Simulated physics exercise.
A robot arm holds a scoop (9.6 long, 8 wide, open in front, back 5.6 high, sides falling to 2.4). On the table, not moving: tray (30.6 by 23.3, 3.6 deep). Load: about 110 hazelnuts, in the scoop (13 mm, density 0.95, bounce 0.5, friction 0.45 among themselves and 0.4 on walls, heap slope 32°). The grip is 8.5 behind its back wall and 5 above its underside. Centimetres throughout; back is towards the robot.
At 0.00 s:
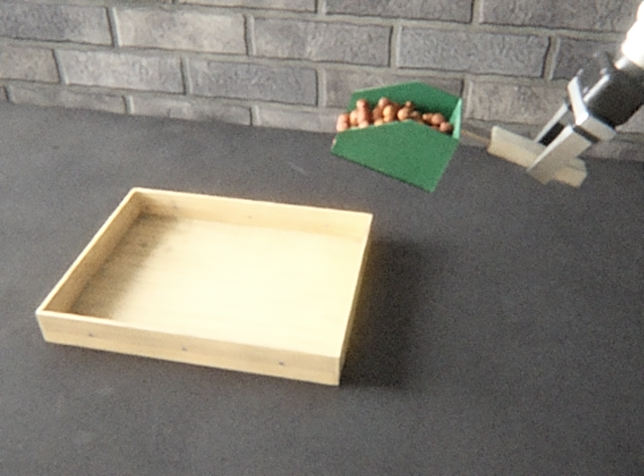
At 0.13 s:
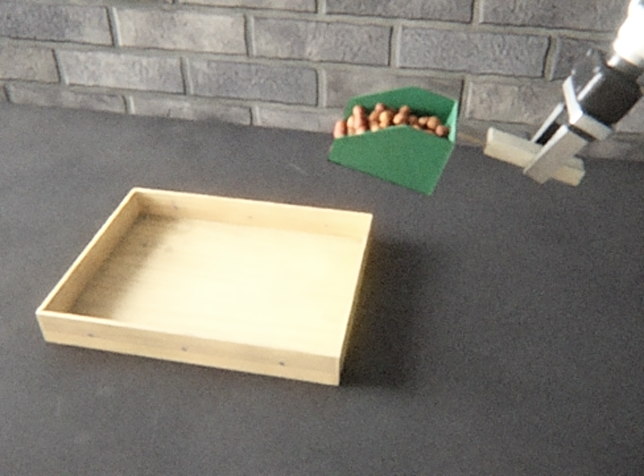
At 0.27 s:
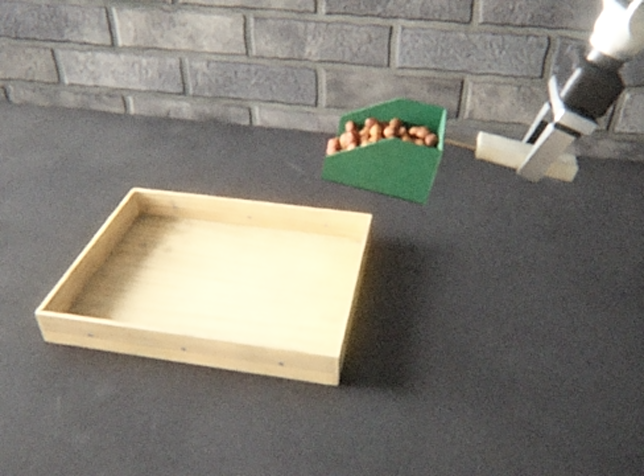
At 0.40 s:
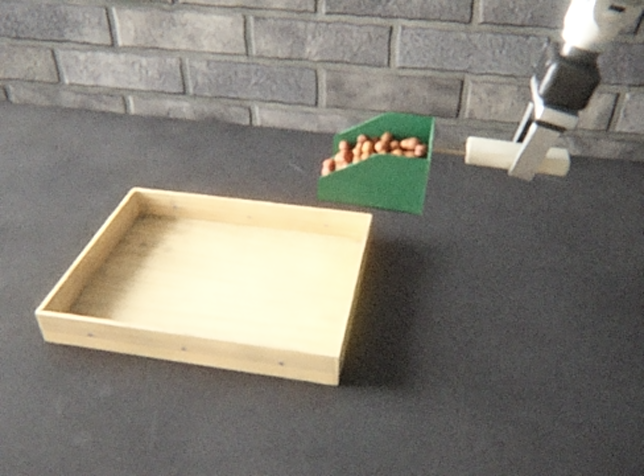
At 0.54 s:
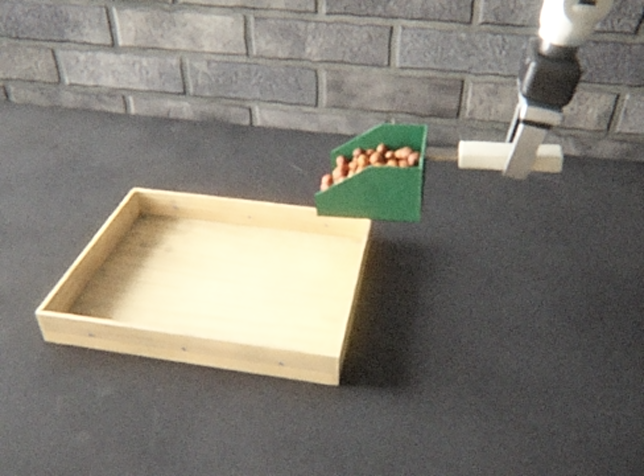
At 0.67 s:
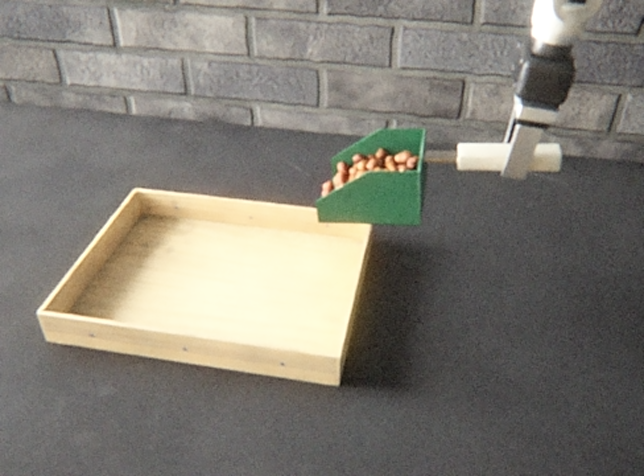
To begin with, a robot arm at the upper right holds a green scoop of hazelnuts, tilted back, beyond an empty wooden tray on a dark table. The arm swings the scoop slightly left and lower, gradually levelling it, then tips it slightly forward near the tray's back right corner, the nuts still inside.
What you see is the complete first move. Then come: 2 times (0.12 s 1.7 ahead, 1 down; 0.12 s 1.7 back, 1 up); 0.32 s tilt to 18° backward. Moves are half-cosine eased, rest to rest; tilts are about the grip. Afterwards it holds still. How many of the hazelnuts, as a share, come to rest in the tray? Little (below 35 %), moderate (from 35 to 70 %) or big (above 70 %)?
Share in the tray: Moderate (from 35 to 70 %).
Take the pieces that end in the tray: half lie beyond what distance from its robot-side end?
Some 10 cm.
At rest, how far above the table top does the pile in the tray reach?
Some 2.0 cm.
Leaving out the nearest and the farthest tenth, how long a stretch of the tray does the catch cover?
About 24 cm.
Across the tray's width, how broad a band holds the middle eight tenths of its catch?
Some 20 cm.
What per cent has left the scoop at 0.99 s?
Some 20 per cent.
After 0.99 s, tilted 6° forward, highest piece 17 above the table; 87 on the scoop, 19 in the tray, 5 in flight or on a rim.
After 1.31 s, tilted 6° backward, highest piece 19 above the table; 56 on the scoop, 51 in the tray, 4 in flight or on a rim.
After 1.67 s, tilted 18° backward, highest piece 22 above the table; 57 in the tray, 54 on the scoop.
After 2.72 s, tilted 18° backward, highest piece 22 above the table; 57 in the tray, 54 on the scoop.
At rest, 57 in the tray, 54 on the scoop. That is 51 % in the tray.
